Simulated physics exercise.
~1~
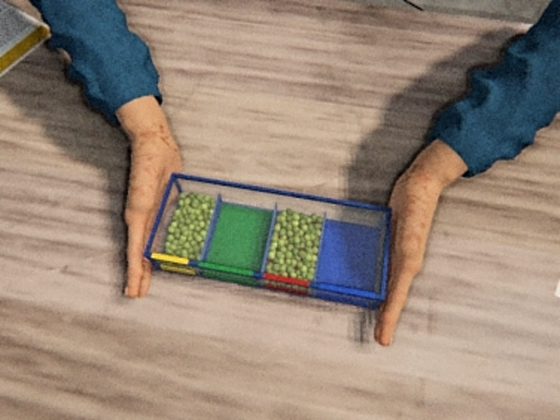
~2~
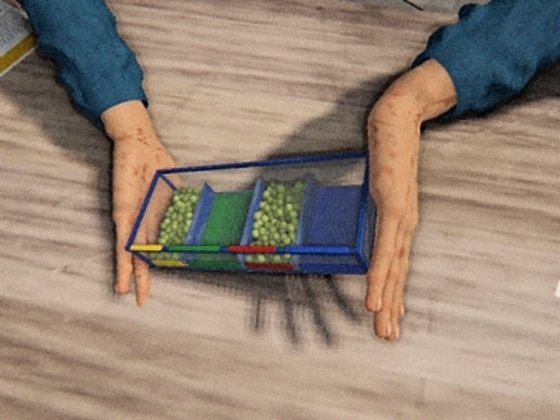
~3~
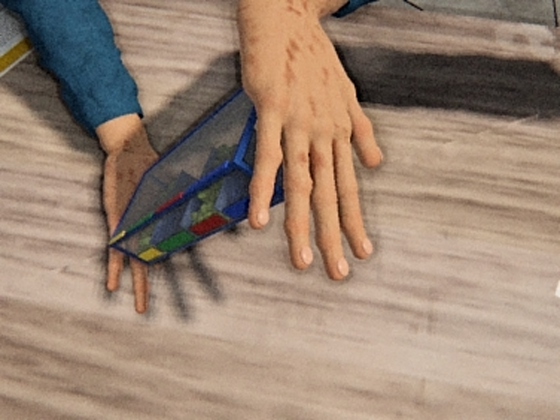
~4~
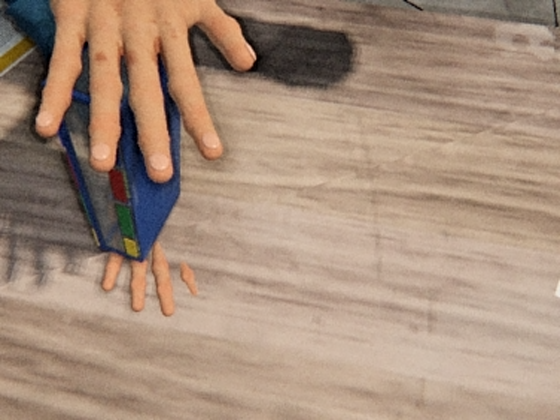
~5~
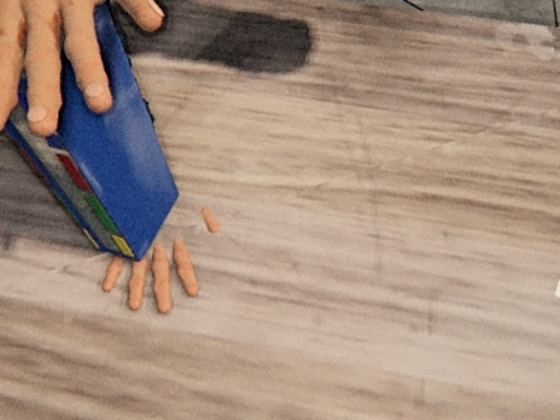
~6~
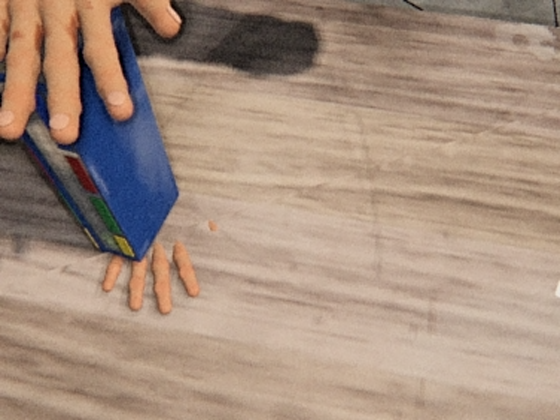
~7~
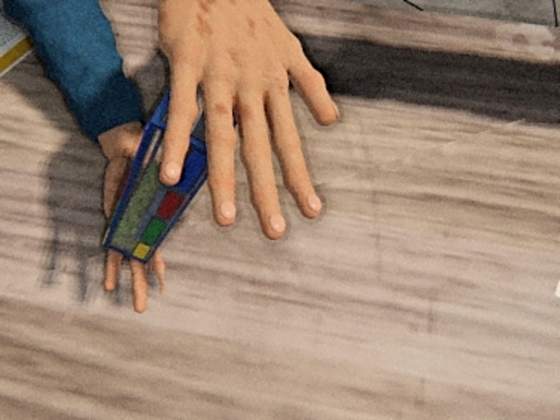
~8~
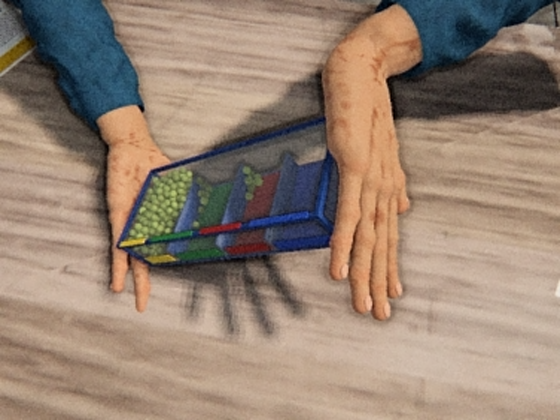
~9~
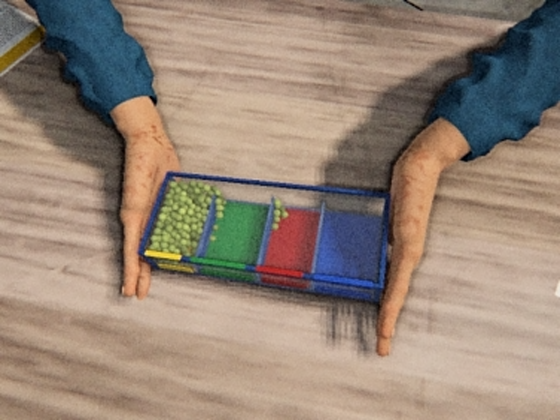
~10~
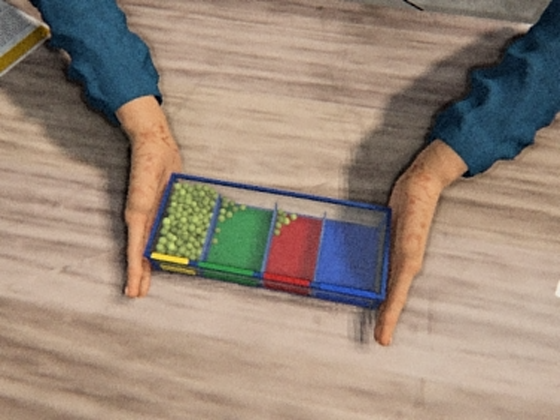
Two hands tipping a clear-lidded sorting box of peas up on its left end, then laying it flat, most peas ending in yellow.
